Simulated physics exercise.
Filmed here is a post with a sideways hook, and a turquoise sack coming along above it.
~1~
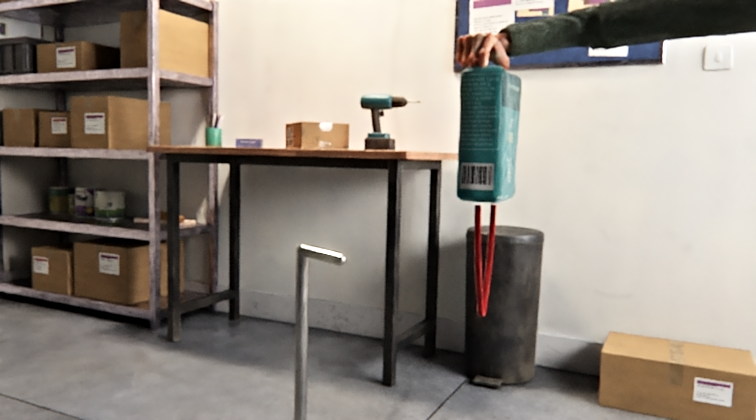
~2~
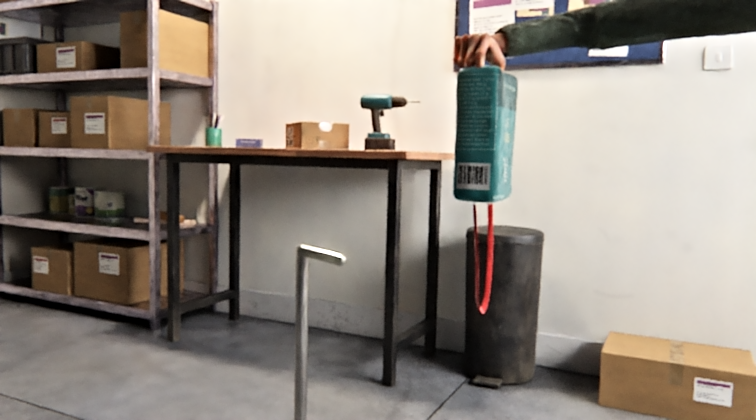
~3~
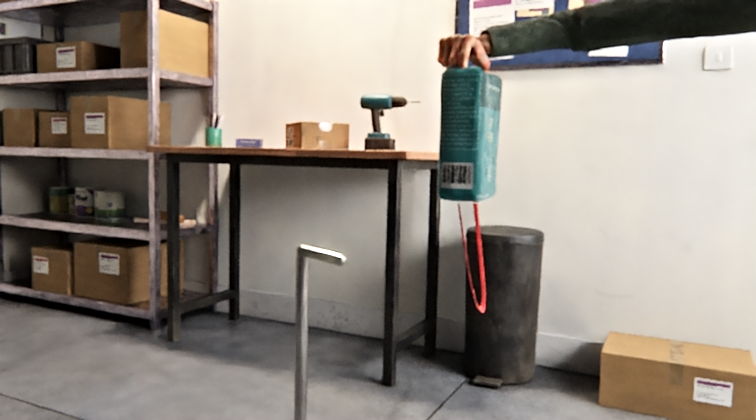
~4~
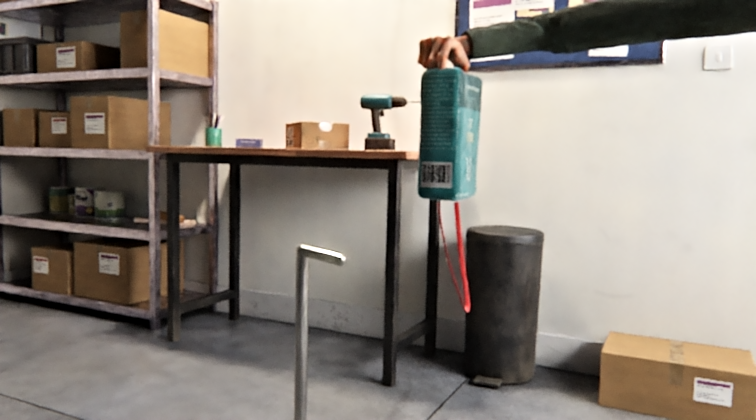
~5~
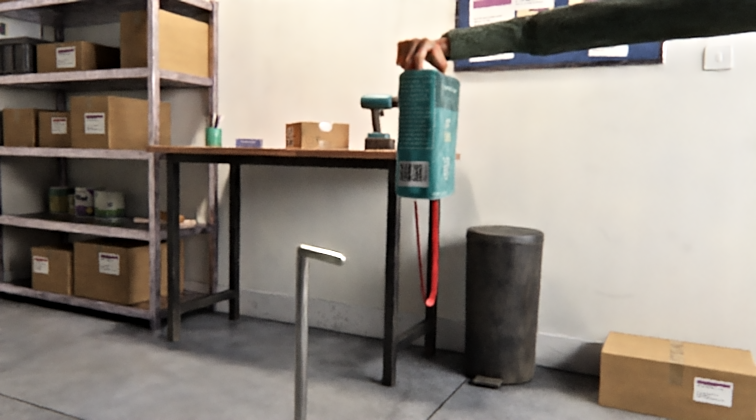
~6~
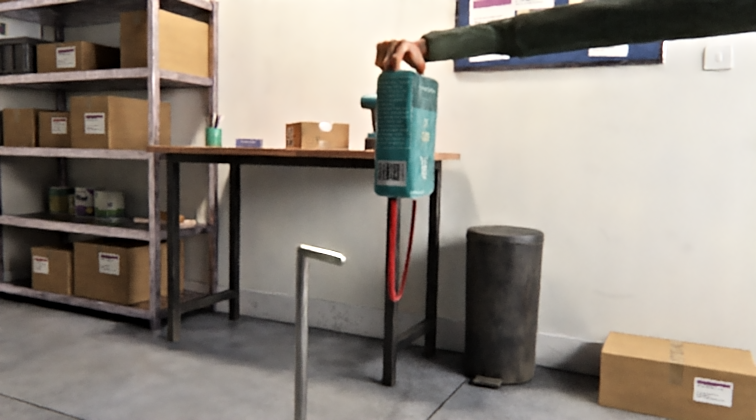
To begin with, a hand reaching in from the right holds a turquoise sack upright above a dark bin, with a red loop dangling beneath it. The arm carries the sack steadily left, past the workbench's edge, the loop swaying and twisting, until it hangs nearer the metal post with the sideways hook.
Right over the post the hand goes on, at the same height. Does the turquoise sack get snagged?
Gets held.
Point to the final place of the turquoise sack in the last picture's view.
Once nothing moves, you'll see it close to (251, 135).
Then, 0.48 s past the final frame, sack nearing the post near (346, 135).
Then, 0.98 s past the final frame, sack over the post near (290, 135).
When it is over, sack past the post near (251, 135); loop tight round the post, hand stopped. The turquoise sack is jerked back by its loop.
